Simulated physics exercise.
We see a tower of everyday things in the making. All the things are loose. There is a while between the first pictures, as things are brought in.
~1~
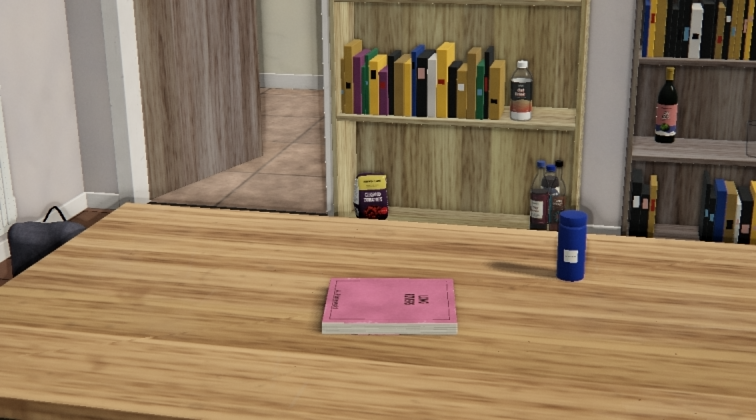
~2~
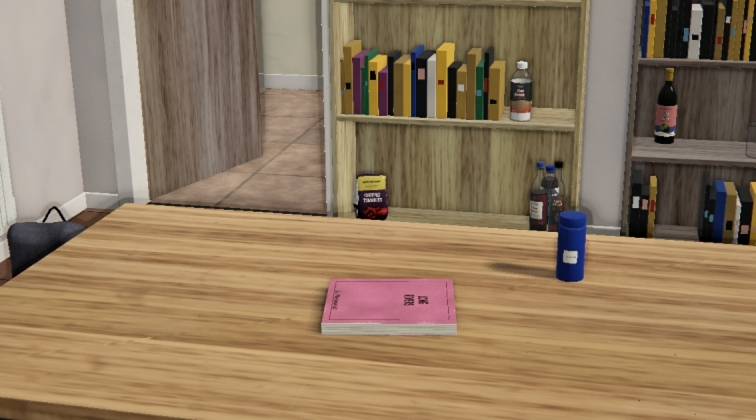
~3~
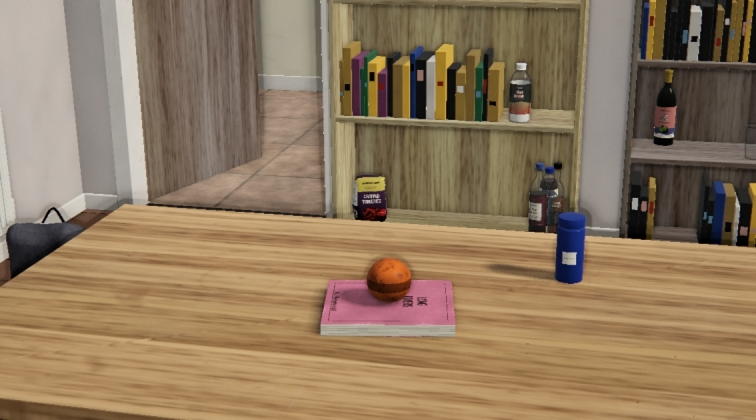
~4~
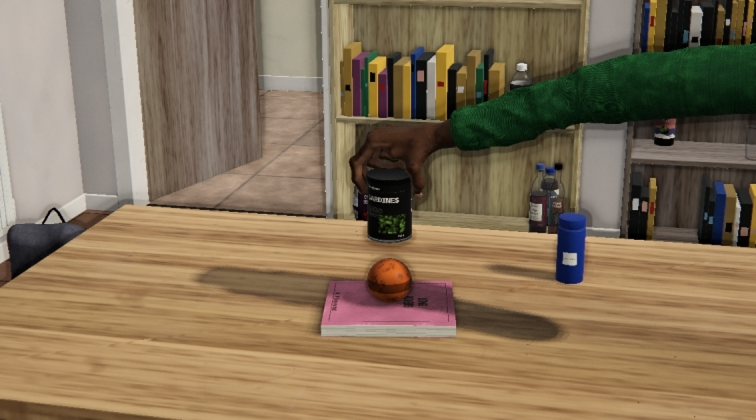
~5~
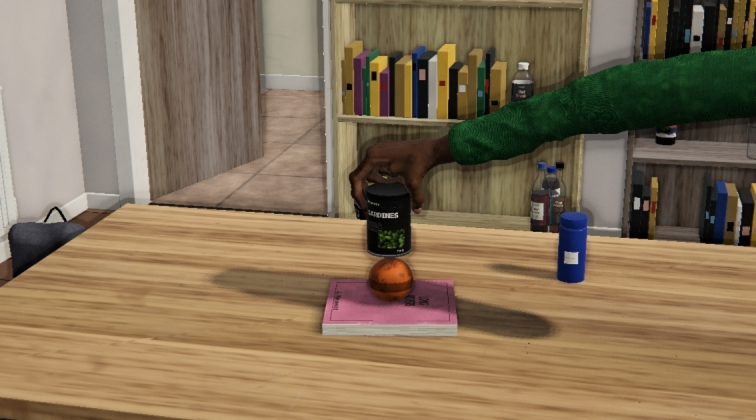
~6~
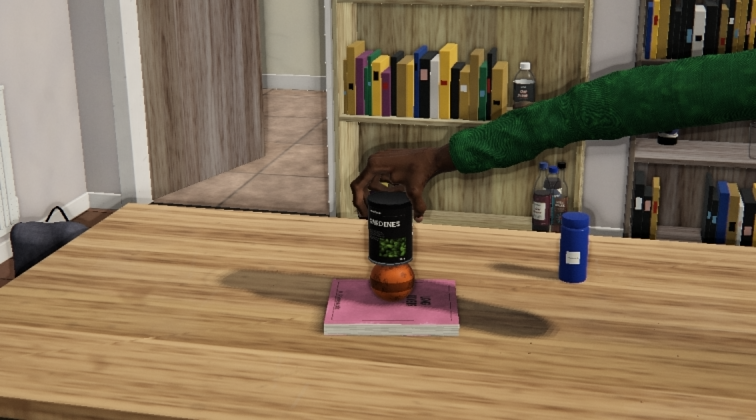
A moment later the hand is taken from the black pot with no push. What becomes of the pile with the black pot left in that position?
The pile can't cope with it, I'd say.
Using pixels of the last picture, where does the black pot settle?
The object ends up somewhere around (255, 271).
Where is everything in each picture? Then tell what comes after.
The last thing is not in view yet; pink book (391, 305), in the first frame.
The last thing is not in view yet; blue shaker (571, 247), in the second frame.
The last thing is not in view yet; orange ball (389, 280), in the third frame.
Coming down; black pot (390, 205); pink book (390, 308), in the fourth frame.
Coming down; black pot (389, 219); blue shaker (572, 248), in the fifth frame.
Set down, still held; black pot (390, 228); orange ball (392, 279), in the sixth frame.
Then, 0.50 s later than the last frame, black pot tilted by 35° near (366, 231).
Then, 0.70 s later than the last frame, black pot now fallen.
Then, 1.00 s later than the last frame, things are still on the move.
Then, 1.80 s later than the last frame, nothing new.
When it is over, fallen, black pot; the other 3 as before. End places, in pixels of the last picture, black pot near (255, 271). The pile gives way.
